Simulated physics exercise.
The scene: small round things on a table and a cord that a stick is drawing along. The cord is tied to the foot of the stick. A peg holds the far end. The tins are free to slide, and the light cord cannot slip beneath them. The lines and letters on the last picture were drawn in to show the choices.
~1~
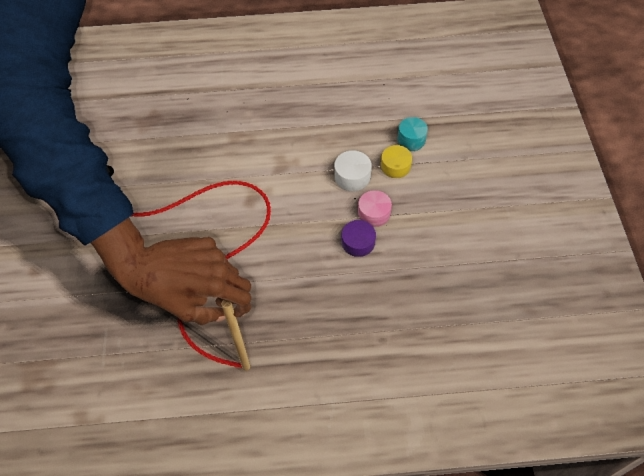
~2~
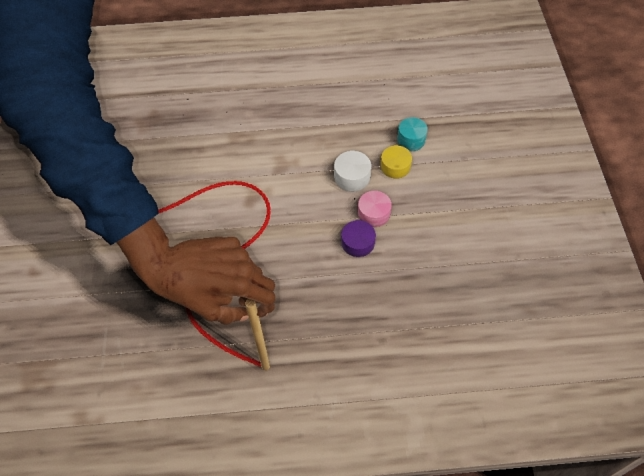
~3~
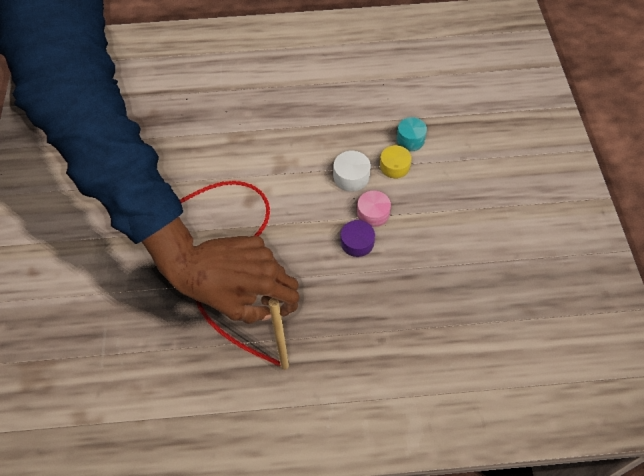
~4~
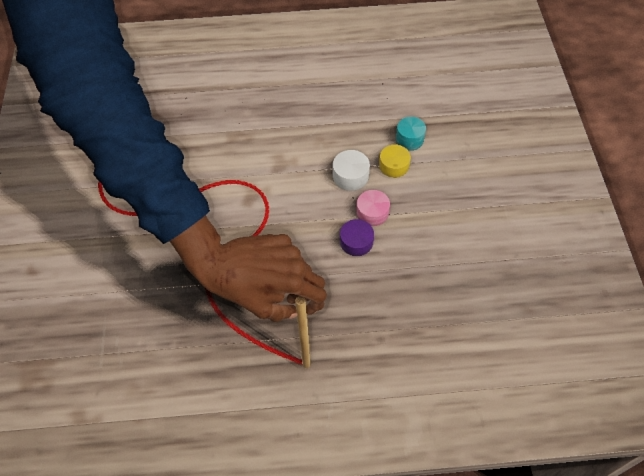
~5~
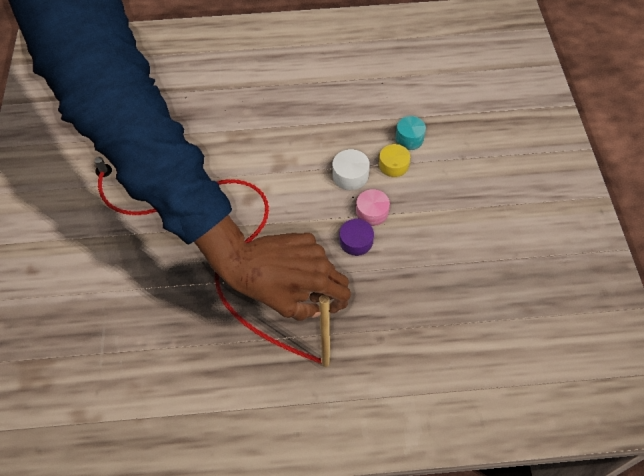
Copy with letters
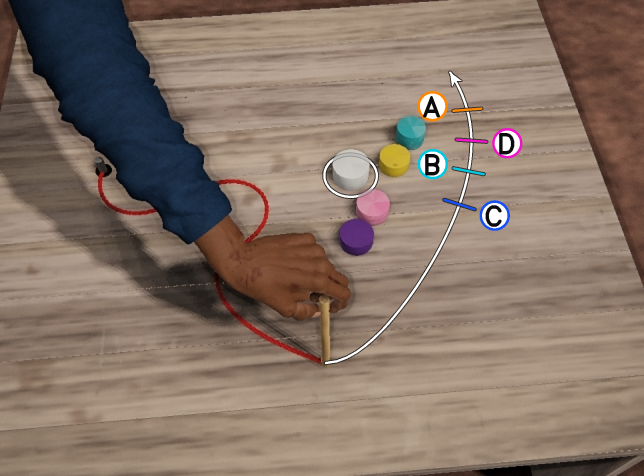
A hand in a dark blue sleeve slides an upright wooden stick steadily rightward across the lower part of a pale, wood-grained table, seen from high above at a slight tilt. The red cord at the stick's foot curves back leftward to a small dark peg uncovered as the arm shifts. Right of centre, the turquoise, yellow, white, pink and purple tins barely move, and the camera stays still.
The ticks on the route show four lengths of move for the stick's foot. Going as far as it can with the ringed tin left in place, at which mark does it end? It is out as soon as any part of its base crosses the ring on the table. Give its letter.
No farther than A.
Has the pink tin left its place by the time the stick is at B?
No.
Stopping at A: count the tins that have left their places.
By then, two.
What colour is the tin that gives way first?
The purple one.
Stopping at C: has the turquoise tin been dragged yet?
No.
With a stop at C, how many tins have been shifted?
By then, none.
On the marked copy, A at (467, 110); B at (469, 171); C at (459, 205); D at (471, 141); the ring at (351, 175); the route from (326, 363) via (454, 218) to (450, 72).
With A. Early on, foot of the stick (419, 283); white tin (351, 170).
Further on, foot of the stick (465, 187); white tin (351, 170).
At the end, foot of the stick (467, 111); purple tin (339, 205); pink tin (372, 200); white tin (351, 170); the white tin is still in its ring.
As for the rest, B is safe but short; C is safe but short; D is safe but short.
